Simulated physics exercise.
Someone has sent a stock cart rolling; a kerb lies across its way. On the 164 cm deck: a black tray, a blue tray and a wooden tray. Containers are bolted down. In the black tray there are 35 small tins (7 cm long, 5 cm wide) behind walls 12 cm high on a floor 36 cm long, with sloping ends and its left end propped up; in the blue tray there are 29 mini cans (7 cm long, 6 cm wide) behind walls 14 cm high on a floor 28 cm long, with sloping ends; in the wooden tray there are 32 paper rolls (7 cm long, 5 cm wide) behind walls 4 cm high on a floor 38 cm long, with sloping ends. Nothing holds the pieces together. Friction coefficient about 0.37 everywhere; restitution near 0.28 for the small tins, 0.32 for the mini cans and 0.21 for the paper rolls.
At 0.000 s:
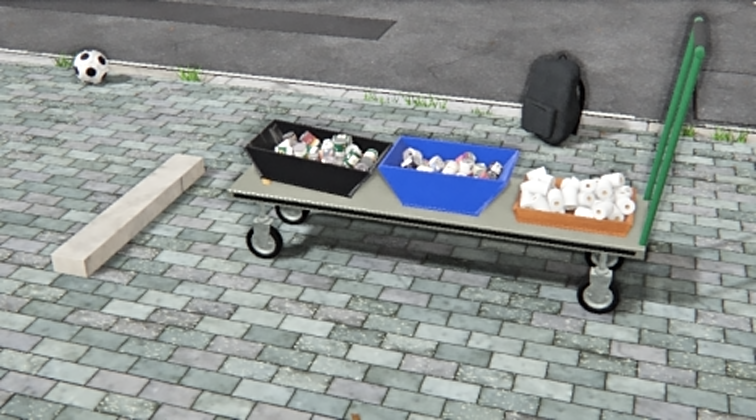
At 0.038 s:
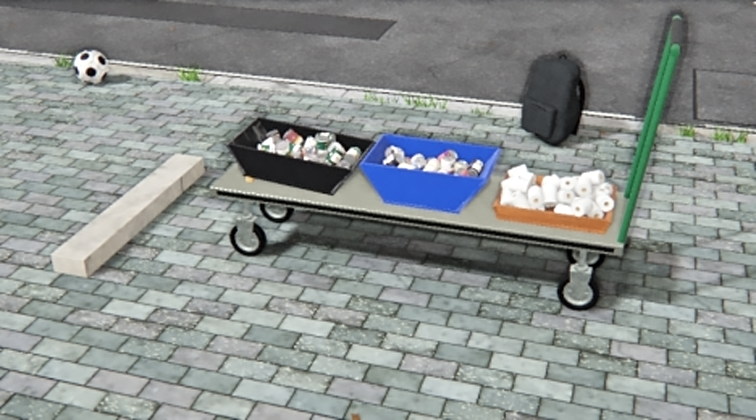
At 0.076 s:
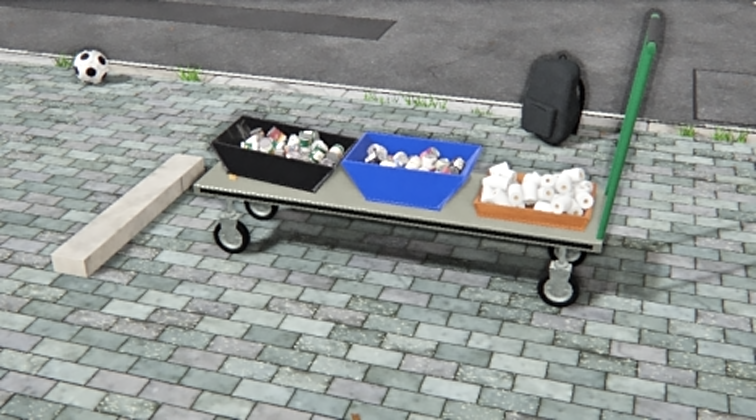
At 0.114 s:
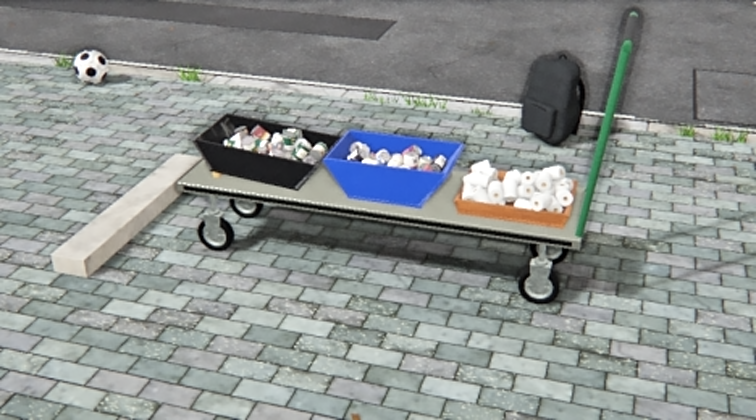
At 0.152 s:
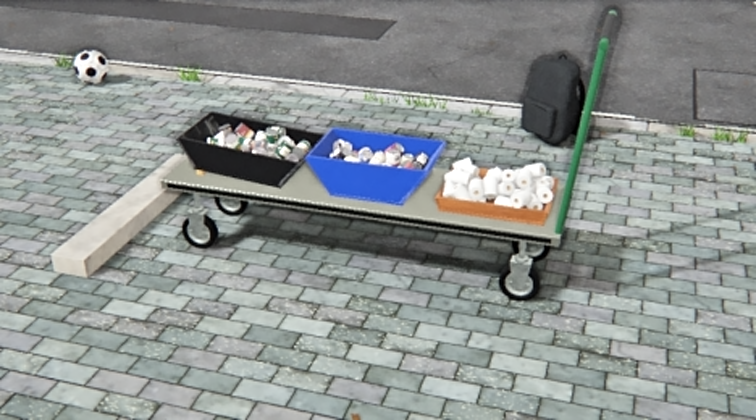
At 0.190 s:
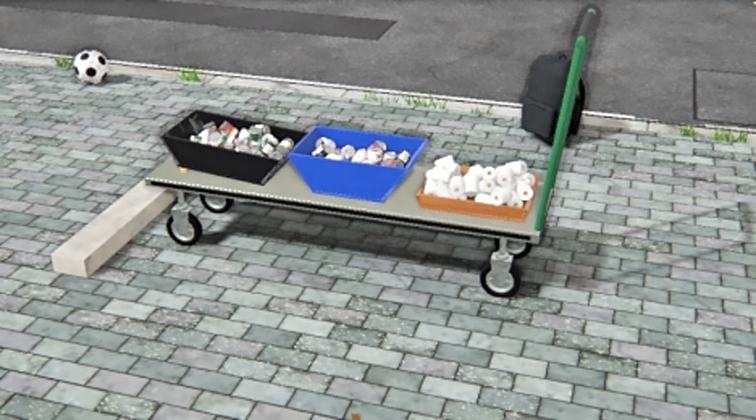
On grey-green brick paving beside an asphalt road, seen from above at an angle by a still camera, a flat cart with a green handle carries a black tray and a blue tray of small cans and a wooden tray of white rolls. A pale kerb lies at left, with a football and dark backpack behind. The cart rolls steadily left towards the kerb, its handle passing before the backpack, the trays riding along.
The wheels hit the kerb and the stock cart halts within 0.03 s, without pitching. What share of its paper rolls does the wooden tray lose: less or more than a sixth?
Out of the wooden tray go more than one in six of the paper rolls.
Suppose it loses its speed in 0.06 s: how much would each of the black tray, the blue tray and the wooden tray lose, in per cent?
In that case black tray 0, blue tray 0, wooden tray 30 per cent.
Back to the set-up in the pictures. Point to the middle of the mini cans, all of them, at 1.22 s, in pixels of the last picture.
Near (311, 164).
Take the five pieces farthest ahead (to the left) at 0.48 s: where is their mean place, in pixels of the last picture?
At about (152, 120).
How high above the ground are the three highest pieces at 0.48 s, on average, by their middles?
Some 56 cm up.
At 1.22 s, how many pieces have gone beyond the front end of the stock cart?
Some 0 pieces.
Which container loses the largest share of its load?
It is the wooden tray.
After 0.26 s, contact.
After 0.36 s, 0 of 35 out of the black tray, 0 of 29 out of the blue tray and 3 of 32 out of the wooden tray.
After 0.48 s, 0 of 35 out of the black tray, 0 of 29 out of the blue tray and 7 of 32 out of the wooden tray.
After 0.71 s, 1 of 35 out of the black tray, 1 of 29 out of the blue tray and 10 of 32 out of the wooden tray.
Outcome (at 1.22 s), 1 of 35 out of the black tray, 1 of 29 out of the blue tray and 12 of 32 out of the wooden tray. Asked share, 12 of 32, 38 per cent.
